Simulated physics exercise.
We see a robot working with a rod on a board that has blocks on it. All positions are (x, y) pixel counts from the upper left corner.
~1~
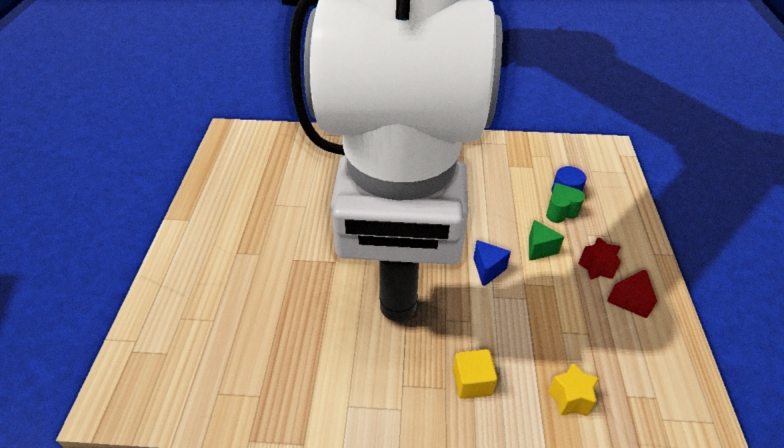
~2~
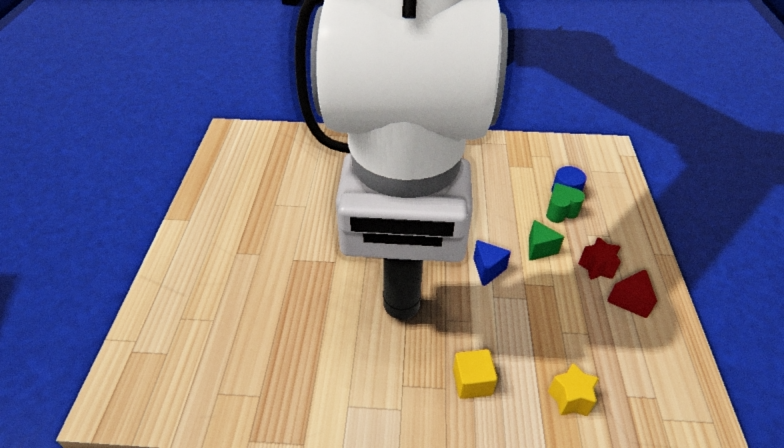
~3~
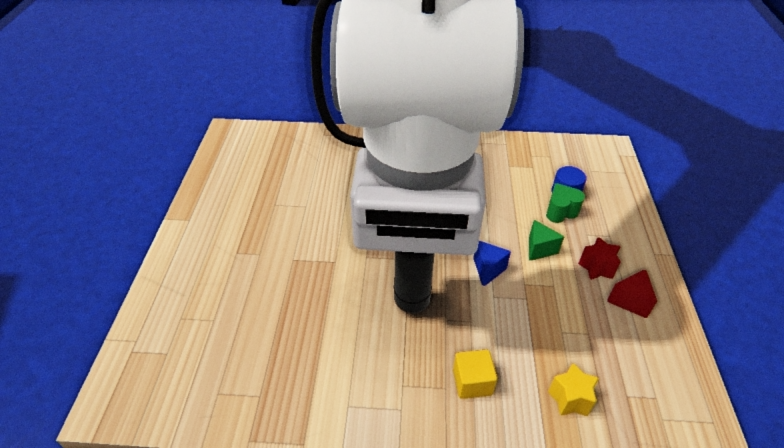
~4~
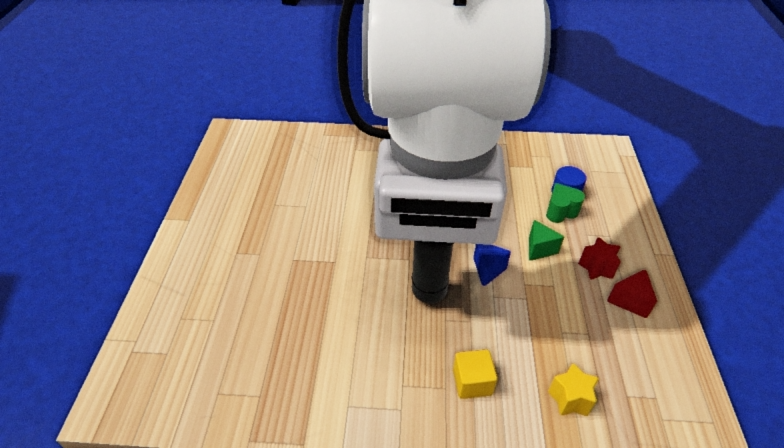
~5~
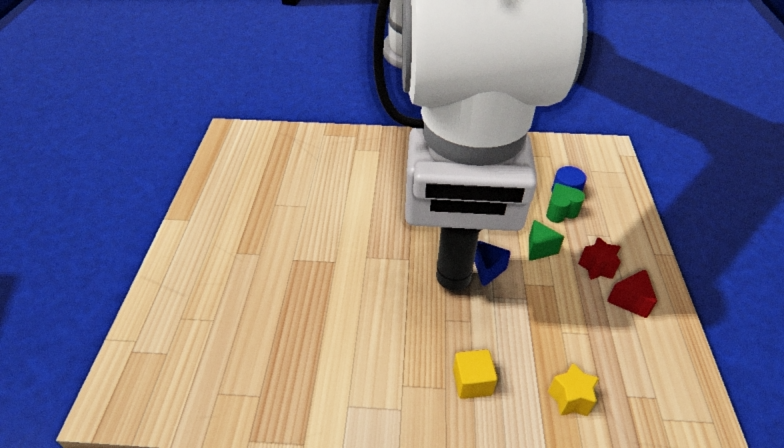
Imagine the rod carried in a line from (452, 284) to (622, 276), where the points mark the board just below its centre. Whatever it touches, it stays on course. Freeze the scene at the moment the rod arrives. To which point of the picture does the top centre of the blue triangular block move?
Its top middle is near (516, 242).
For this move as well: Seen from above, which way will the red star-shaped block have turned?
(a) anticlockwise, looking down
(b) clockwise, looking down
My answer is option a.
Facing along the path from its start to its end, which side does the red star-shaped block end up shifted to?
It is pushed towards the left-hand side.
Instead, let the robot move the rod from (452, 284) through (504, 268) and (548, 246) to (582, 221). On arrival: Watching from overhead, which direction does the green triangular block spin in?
Answer: With the clock.
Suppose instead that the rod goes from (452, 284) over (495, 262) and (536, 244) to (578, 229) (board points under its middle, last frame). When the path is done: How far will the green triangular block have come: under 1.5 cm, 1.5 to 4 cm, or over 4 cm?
It goes beyond 4 cm.
On the path given first. One third of the way, rod at (512, 275); blue triangular block at (515, 243), turned 70° anticlockwise.
Two thirds of the way, rod at (569, 273); blue triangular block at (516, 242), turned 80° anticlockwise.
At the end, rod at (625, 270); blue triangular block at (516, 242), turned 80° anticlockwise; red star-shaped block at (637, 239), turned 40° anticlockwise; red triangular block still.
